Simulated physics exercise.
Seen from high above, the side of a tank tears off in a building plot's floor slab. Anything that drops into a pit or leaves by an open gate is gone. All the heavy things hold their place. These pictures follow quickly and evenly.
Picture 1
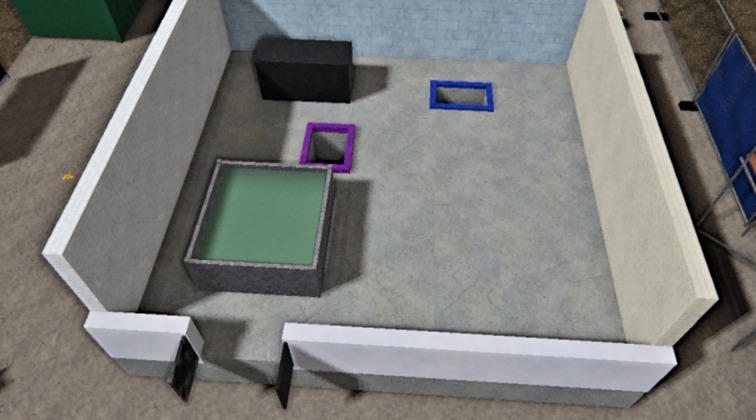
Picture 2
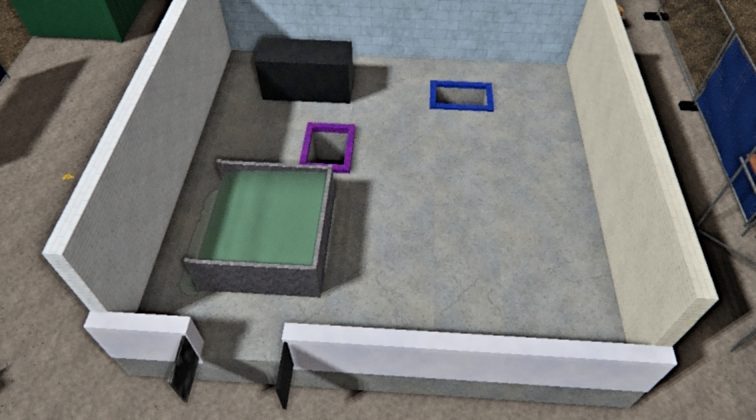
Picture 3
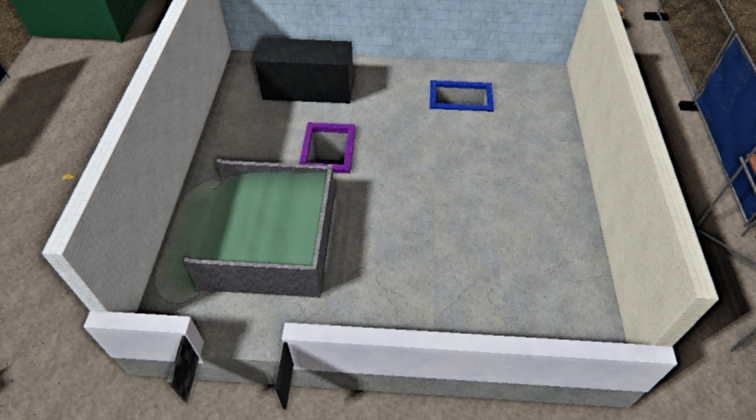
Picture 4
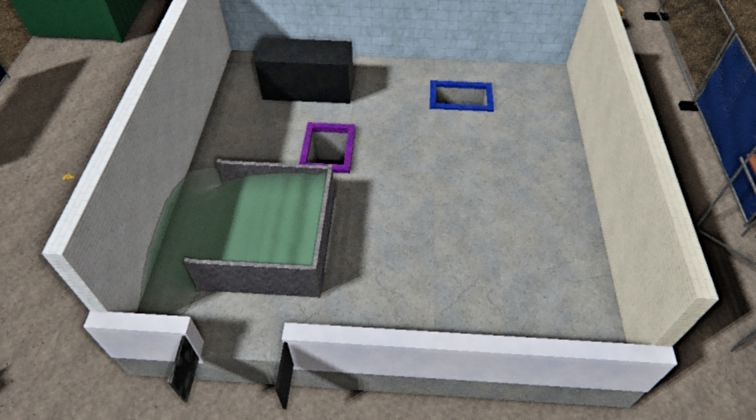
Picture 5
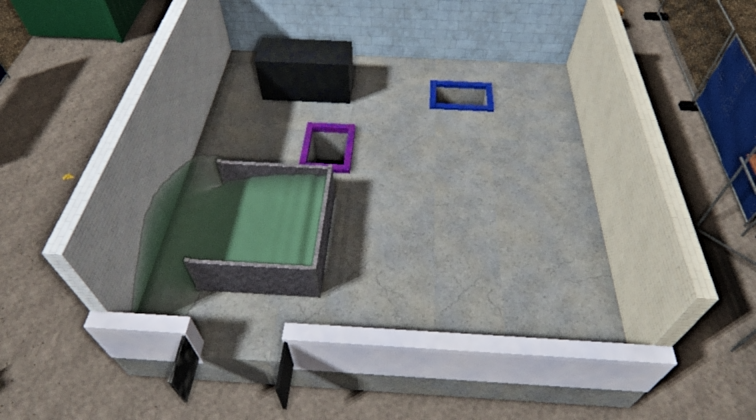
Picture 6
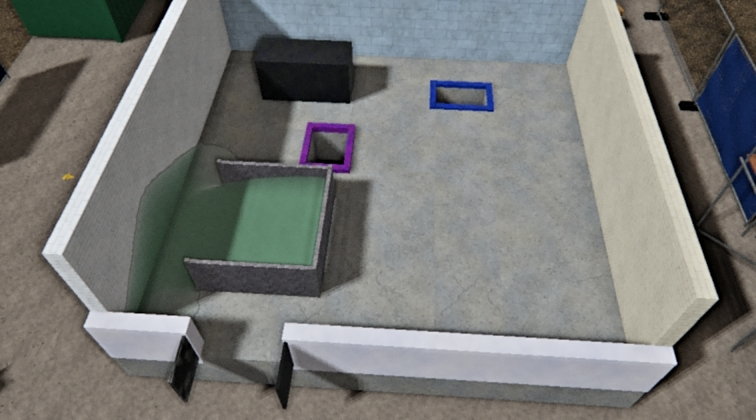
A grey tank of green water lost its left side inside a walled plot, and the water poured out leftward across the floor, reached the left wall and spread up and along it.
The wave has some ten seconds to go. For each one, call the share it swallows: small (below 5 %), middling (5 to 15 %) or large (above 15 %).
Calls: Gate - middling; purple pit - small; blue pit - small.
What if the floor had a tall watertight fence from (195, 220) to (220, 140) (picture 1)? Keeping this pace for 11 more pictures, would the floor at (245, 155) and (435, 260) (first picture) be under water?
Swamped, then spared.
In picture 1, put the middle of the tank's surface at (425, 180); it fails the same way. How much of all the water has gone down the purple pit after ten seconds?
Result, purple pit: 8 percent after ten seconds.
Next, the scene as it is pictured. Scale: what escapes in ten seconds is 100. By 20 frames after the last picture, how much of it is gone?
My figure is about 35 in a hundred.
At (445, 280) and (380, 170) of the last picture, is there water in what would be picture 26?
In that order, the first is submerged and the second spared.
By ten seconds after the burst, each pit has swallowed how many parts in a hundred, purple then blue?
That's 0 per cent for the first and 2 per cent for the second.
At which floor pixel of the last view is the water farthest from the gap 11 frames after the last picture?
The farthest wet spot is near (230, 55).
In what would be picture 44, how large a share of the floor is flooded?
About 70 per cent.
A moment on, water covers 15 % of the floor; the gate 0 %, the purple pit 0 %, the blue pit 0 %.
Next, water covers 30 % of the floor; the gate 1 %, the purple pit 0 %, the blue pit 0 %.
Then, water covers 50 % of the floor; the gate 4 %, the purple pit 0 %, the blue pit 0 %.
Later, water covers 70 % of the floor; the gate 7 %, the purple pit 0 %, the blue pit 1 %.
In the end, water covers 90 % of the floor; the gate 10 %, the purple pit 0 %, the blue pit 1 %.
